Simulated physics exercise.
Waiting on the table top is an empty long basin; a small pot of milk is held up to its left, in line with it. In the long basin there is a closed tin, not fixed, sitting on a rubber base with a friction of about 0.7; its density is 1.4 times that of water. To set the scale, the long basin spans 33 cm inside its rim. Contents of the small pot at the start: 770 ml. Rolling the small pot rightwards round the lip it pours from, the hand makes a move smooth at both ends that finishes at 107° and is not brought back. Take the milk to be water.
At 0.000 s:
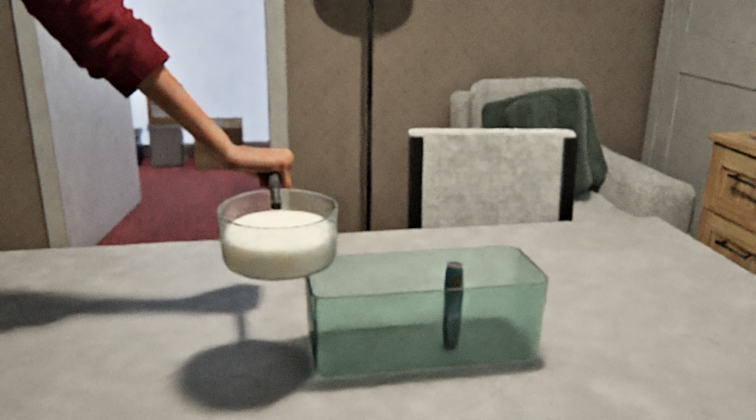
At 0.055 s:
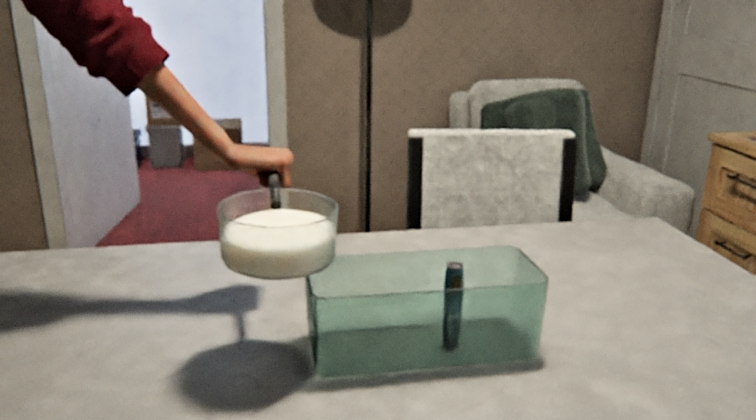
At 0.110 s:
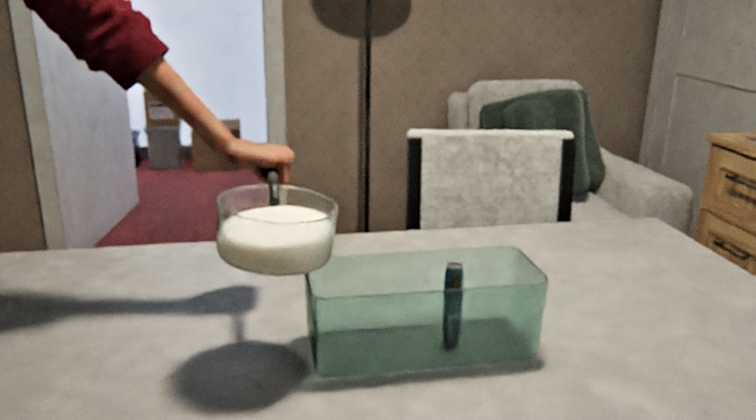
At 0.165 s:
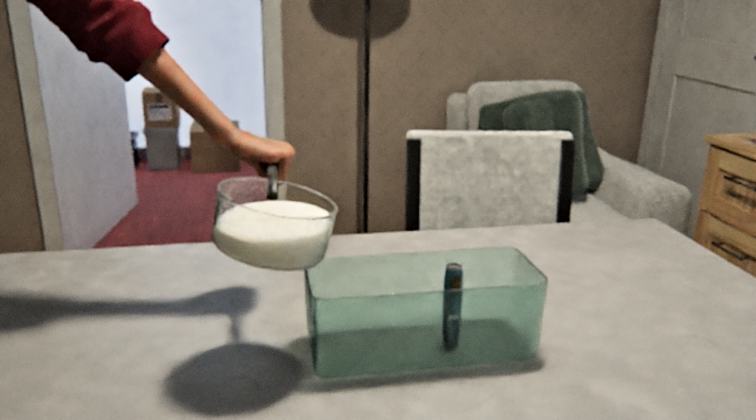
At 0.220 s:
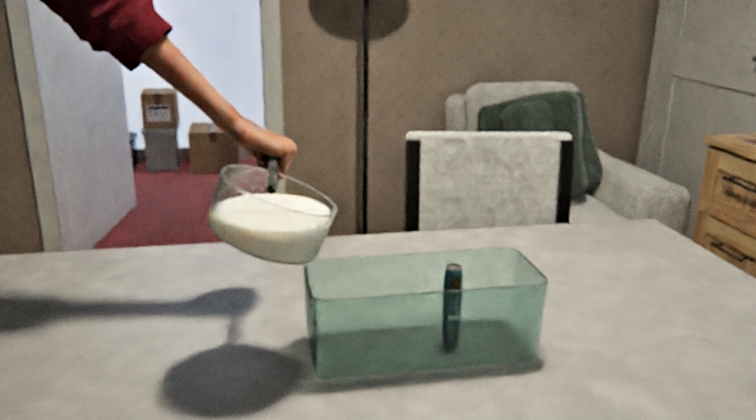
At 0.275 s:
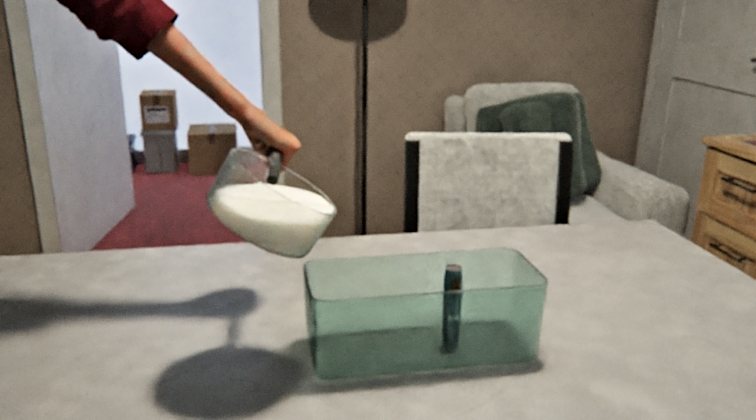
On a grey table top, a hand at the end of a red-sleeved arm holds a clear pot of milky liquid left of a green glass basin containing a dark upright object, then steadily tilts the pot rightwards.
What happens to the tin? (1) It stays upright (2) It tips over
It tips over (2).
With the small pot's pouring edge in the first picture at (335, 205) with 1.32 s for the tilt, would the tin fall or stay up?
Then it stays on its base.
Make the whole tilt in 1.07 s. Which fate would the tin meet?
In that case the tin stays vertical.
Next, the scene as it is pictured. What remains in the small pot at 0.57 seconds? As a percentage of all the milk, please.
Near 38 in a hundred.
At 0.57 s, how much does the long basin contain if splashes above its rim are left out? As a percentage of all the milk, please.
9 %, more or less.
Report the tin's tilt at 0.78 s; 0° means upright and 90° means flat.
Looks like some 0 degrees from vertical upright.
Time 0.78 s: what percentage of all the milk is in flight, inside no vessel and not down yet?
About 10 % of the total.
After 0.57 s the tilt is 92° and 38 per cent is still to pour; the tin stands where it began.
After 0.78 s the tilt is 107° and 4 per cent is still to pour; the tin stands 1 cm from where it began.
After 1.01 s the tilt is 107° and 0 per cent is still to pour; the tin leans 8°.
After 1.25 s the tilt is 107° and 0 per cent is still to pour; the tin lies on its side.
In the end the tin lies on its side.
